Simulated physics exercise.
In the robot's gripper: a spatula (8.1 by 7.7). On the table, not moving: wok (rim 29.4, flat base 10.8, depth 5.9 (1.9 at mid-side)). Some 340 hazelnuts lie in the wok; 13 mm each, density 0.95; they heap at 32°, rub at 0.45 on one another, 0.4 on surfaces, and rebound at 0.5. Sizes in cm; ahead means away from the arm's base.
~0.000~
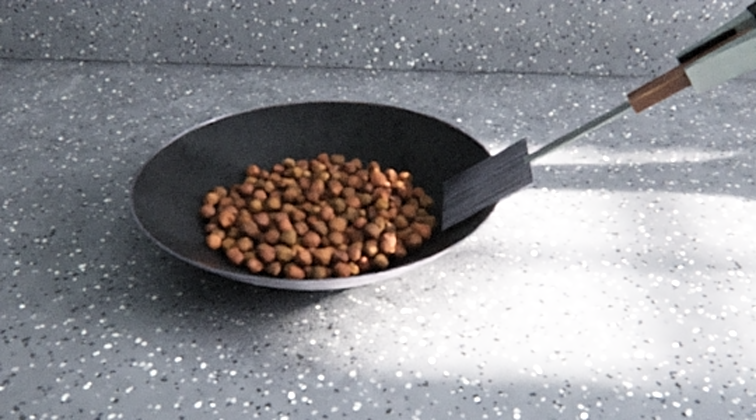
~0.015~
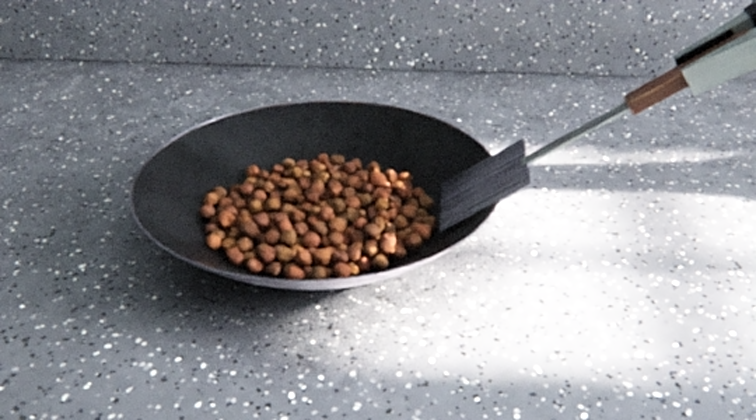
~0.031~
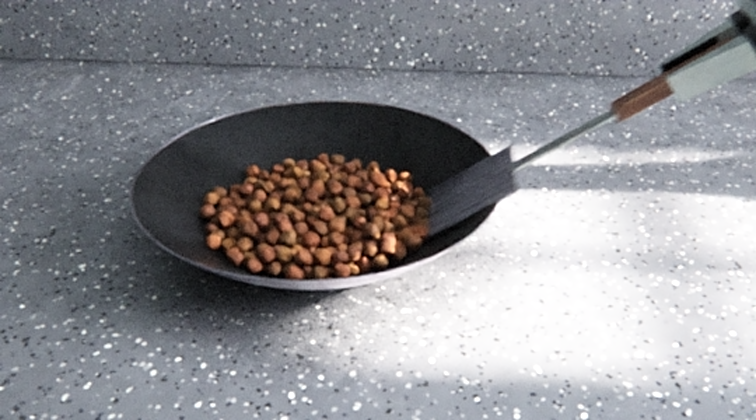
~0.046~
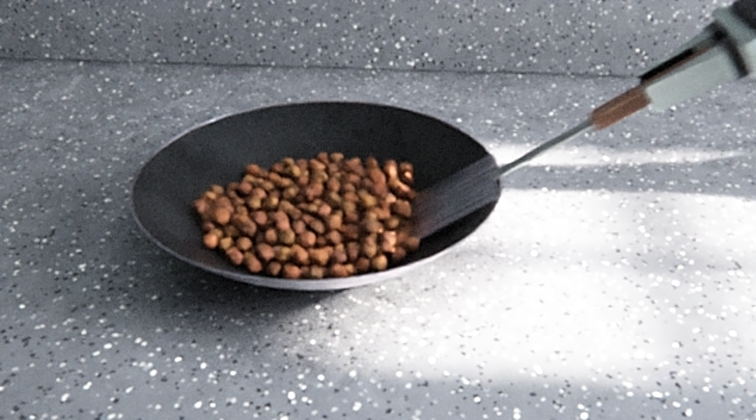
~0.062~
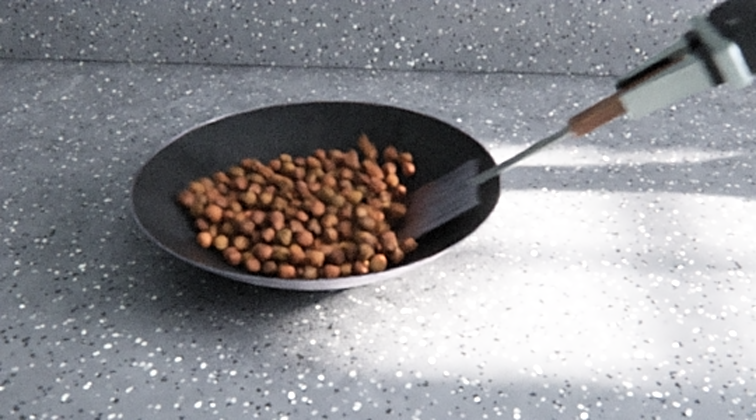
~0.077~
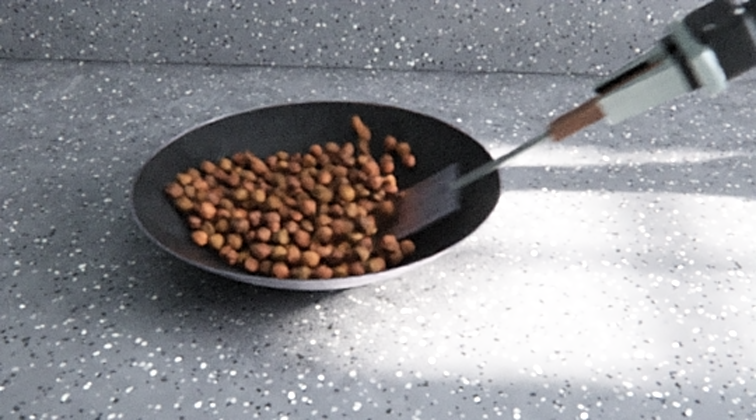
In the video, a spatula held in a robot's gripper dips into a dark wok of hazelnuts on a speckled surface, then pushes leftward into the heap, shifting nuts toward the left and raising a few at the back.
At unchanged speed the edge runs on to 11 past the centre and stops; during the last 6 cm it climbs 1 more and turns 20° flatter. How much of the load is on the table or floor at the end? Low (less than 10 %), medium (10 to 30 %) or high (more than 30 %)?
Share on the table or floor: High (more than 30 %).
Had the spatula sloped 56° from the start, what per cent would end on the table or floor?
It would be near 45 per cent.
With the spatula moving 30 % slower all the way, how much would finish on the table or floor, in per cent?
In that case some 20 per cent.
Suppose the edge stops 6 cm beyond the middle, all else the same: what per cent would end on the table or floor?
It would be near 5 per cent.
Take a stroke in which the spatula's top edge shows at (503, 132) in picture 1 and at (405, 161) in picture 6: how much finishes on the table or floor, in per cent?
About 50 per cent.
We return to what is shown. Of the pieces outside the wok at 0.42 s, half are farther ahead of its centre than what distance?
Roughly 24 cm.
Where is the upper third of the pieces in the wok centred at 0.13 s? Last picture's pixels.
At about (251, 188).
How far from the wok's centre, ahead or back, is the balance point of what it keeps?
About 3.0 cm ahead.
After 0.13 s, sloping 35°, highest piece 8 above the table; 337 in the wok, 2 on the blade or in flight.
After 0.19 s, sloping 30°, highest piece 9 above the table; 332 in the wok, 7 on the blade or in flight.
After 0.42 s, sloping 15°, highest piece 7 above the table; 206 in the wok, 104 on the table or floor, 29 on the blade or in flight.
After 1.47 s, sloping 15°, highest piece 6 above the table; 206 in the wok, 133 on the table or floor.
At rest, 206 in the wok, 133 on the table or floor. That is 39 % on the table or floor.
